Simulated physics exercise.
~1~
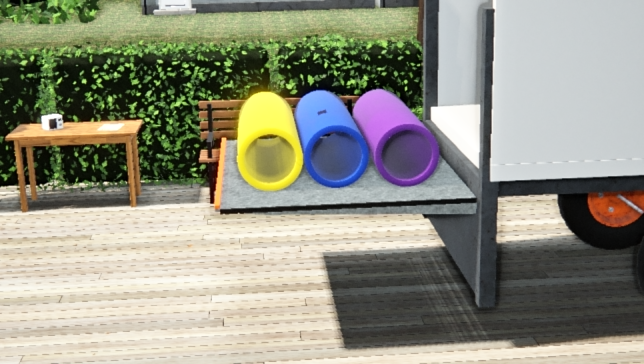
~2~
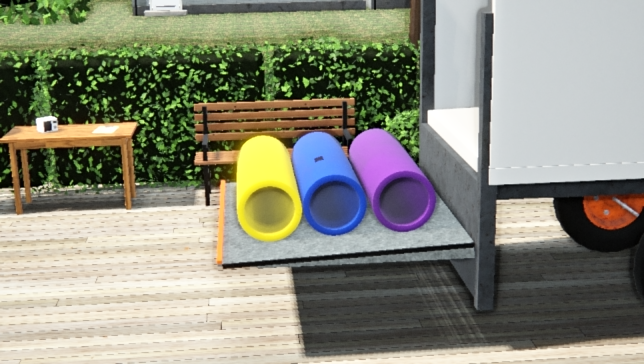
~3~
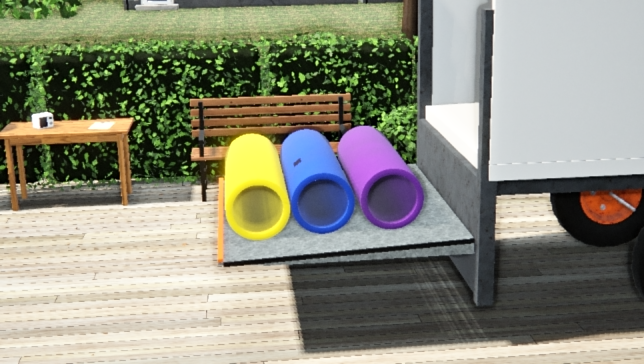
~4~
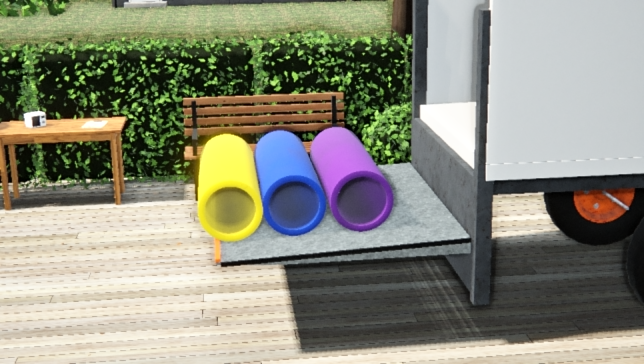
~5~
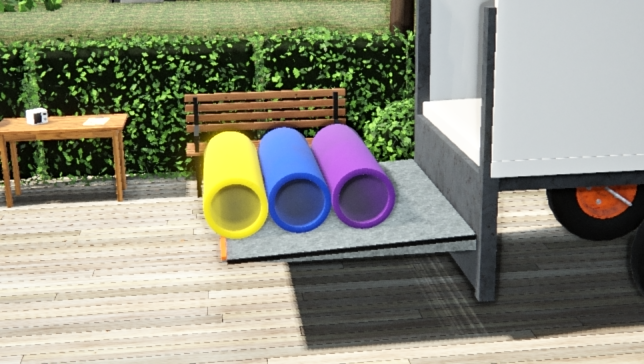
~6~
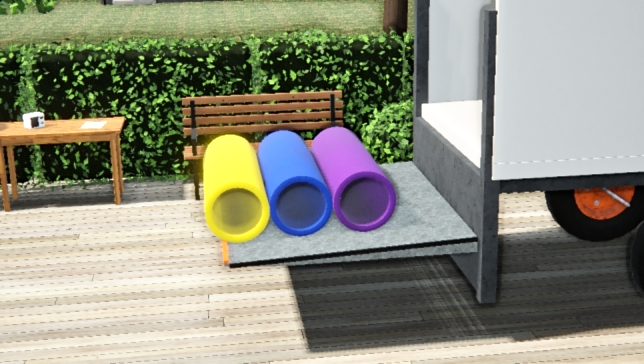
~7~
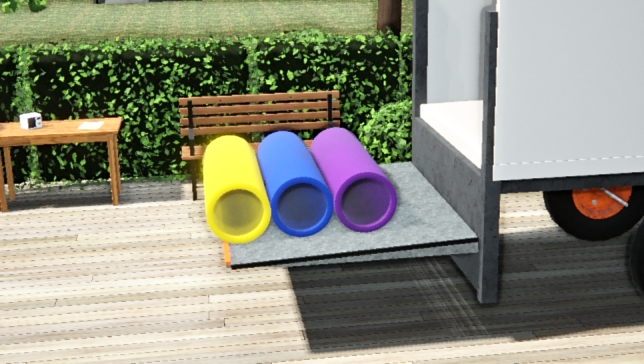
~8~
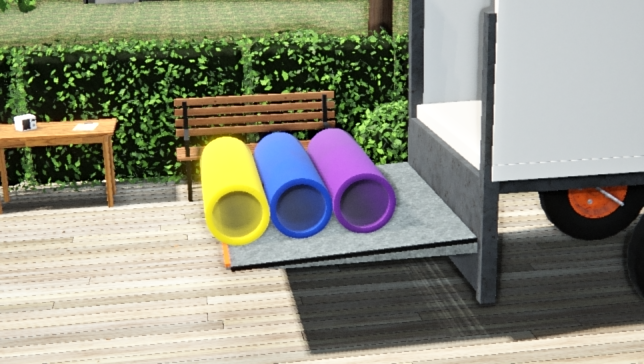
Yellow, blue and purple pipes drop with the lift platform, roll left and settle on it.
